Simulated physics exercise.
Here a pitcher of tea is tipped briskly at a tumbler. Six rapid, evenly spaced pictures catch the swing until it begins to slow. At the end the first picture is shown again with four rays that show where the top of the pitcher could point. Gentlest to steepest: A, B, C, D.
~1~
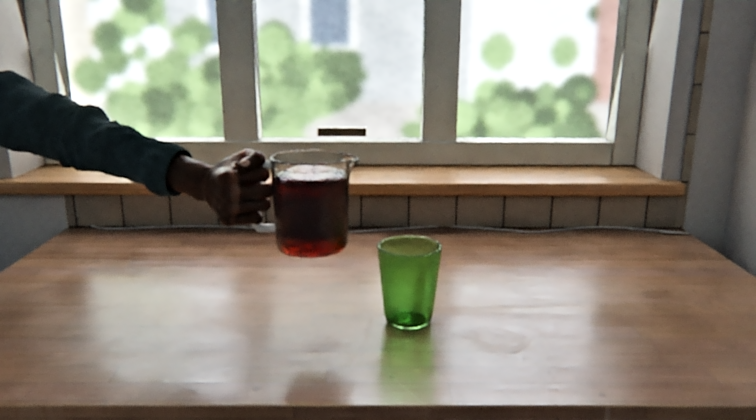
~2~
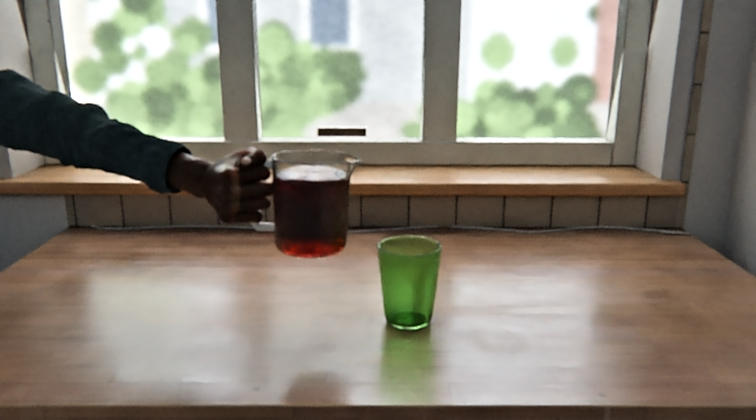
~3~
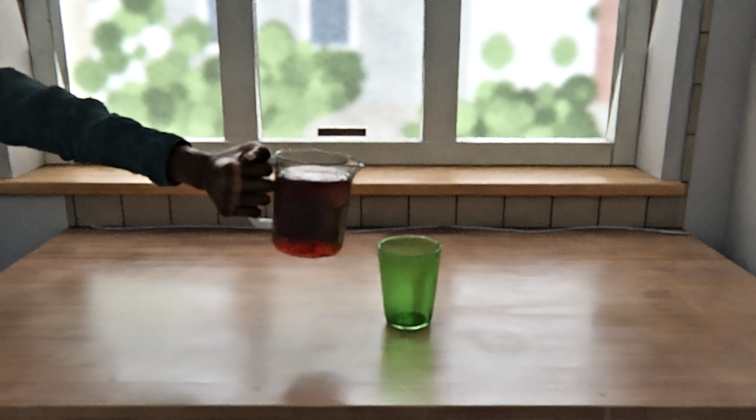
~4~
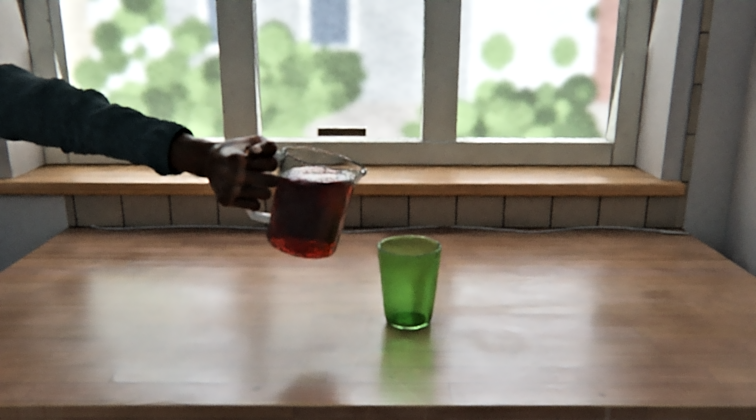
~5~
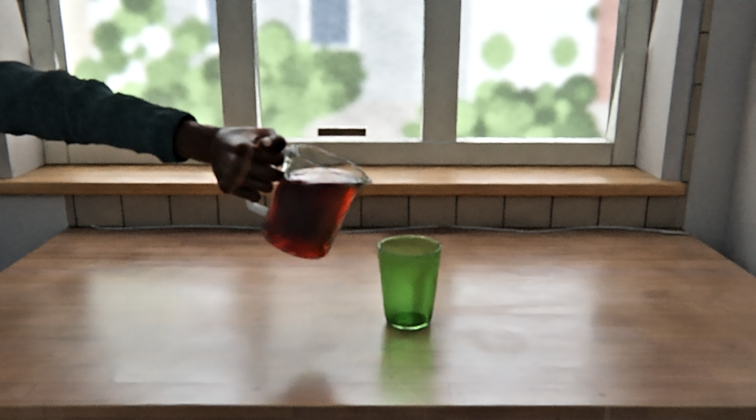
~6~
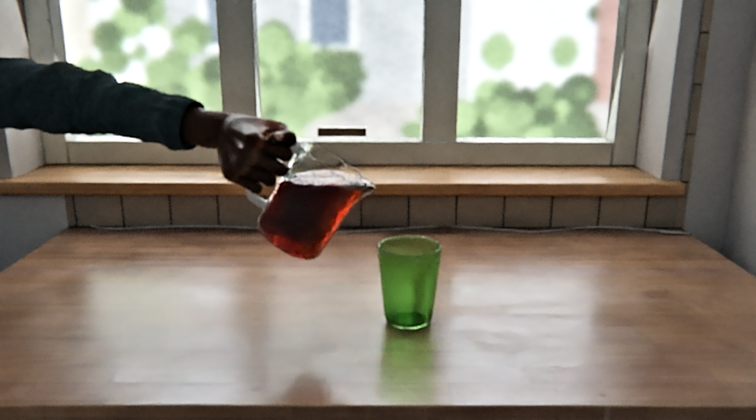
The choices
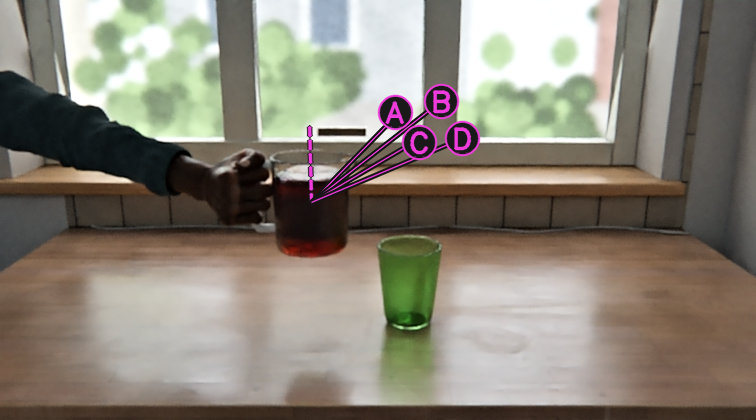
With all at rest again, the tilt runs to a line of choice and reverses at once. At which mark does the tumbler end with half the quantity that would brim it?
C is best.
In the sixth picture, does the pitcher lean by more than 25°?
Yes.
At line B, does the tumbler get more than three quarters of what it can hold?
No, less.
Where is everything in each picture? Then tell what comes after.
Upright, lip at (357, 159); rim of the tumbler round (410, 245); nothing has left yet, in the first picture.
Upright, lip at (358, 161); nothing has left yet, in the second picture.
Tipped about 7°, lip at (362, 165); nothing has left yet, in the third picture.
Tipped about 14°, lip at (366, 172); nothing has left yet, in the fourth picture.
Tipped about 23°, lip at (371, 180); nothing has left yet, in the fifth picture.
Tipped about 33°, lip at (373, 191); tea is over the lip, down to (373, 191), in the sixth picture.
In magenta, A at (385, 126); B at (427, 111); C at (402, 148); D at (447, 145).
With A, the tumbler ends with about 23 % of what it can hold.
With B, the tumbler ends with about 36 % of what it can hold.
With C, the tumbler ends with about 51 % of what it can hold.
With D, the tumbler ends with about 69 % of what it can hold.
